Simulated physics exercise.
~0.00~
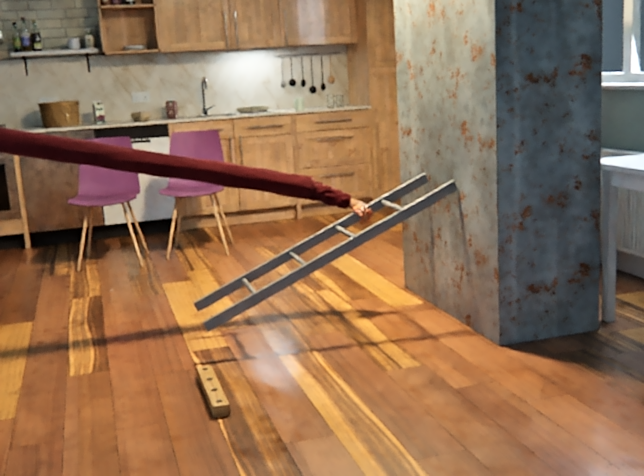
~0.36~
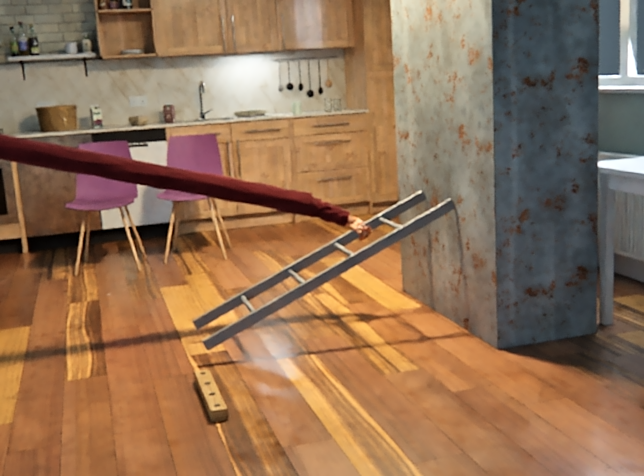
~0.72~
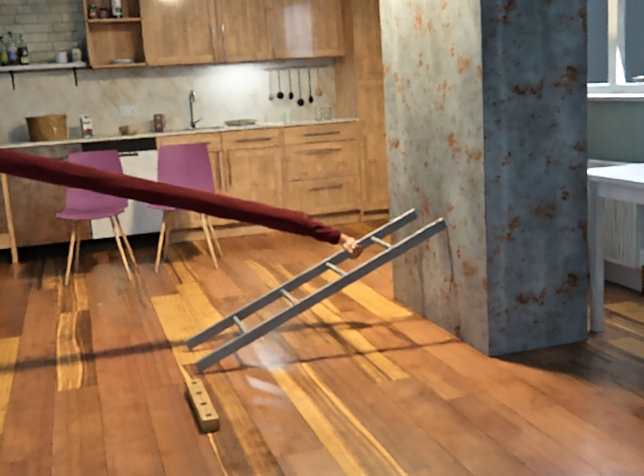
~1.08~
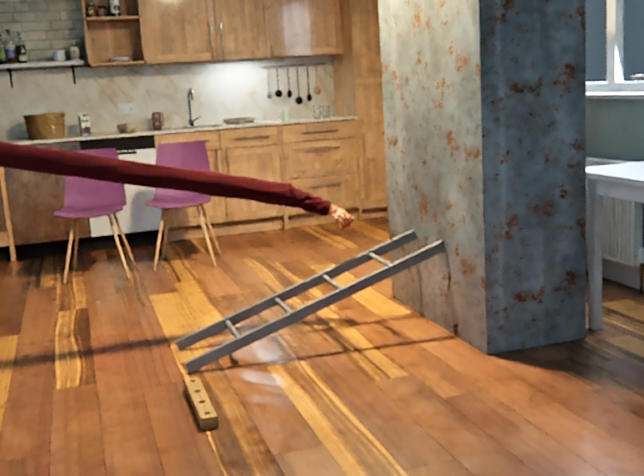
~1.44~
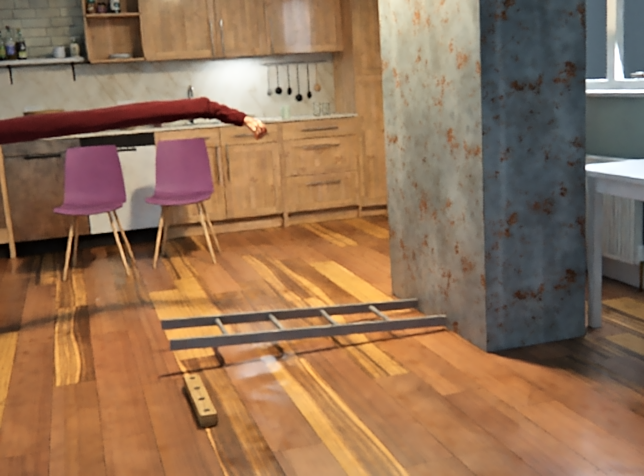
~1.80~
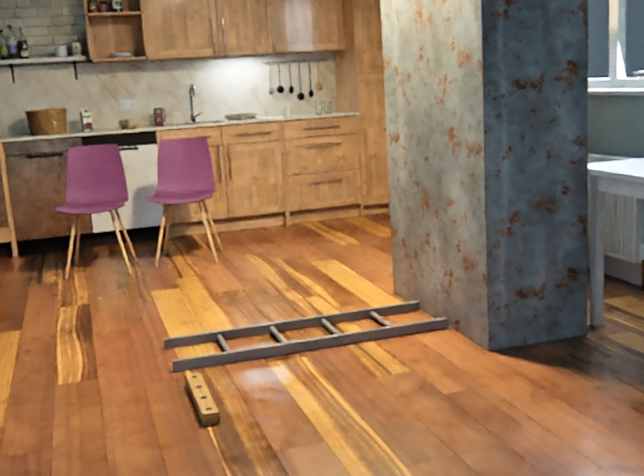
To begin with, a long arm in a dark red sleeve reaches in from the left of a kitchen, its hand at the upper part of a grey, ladder-like rack slanting toward a tall, rust-speckled cupboard. The hand lowers the rack a little at a time, while a small wooden batten lies still on the floor nearby. Then the hand lets go and draws back as the rack tips lower, its foot slipping slightly left. The rack drops to the floorboards while the arm withdraws to the left. At the end, the arm is gone and the rack lies flat between batten and cupboard.
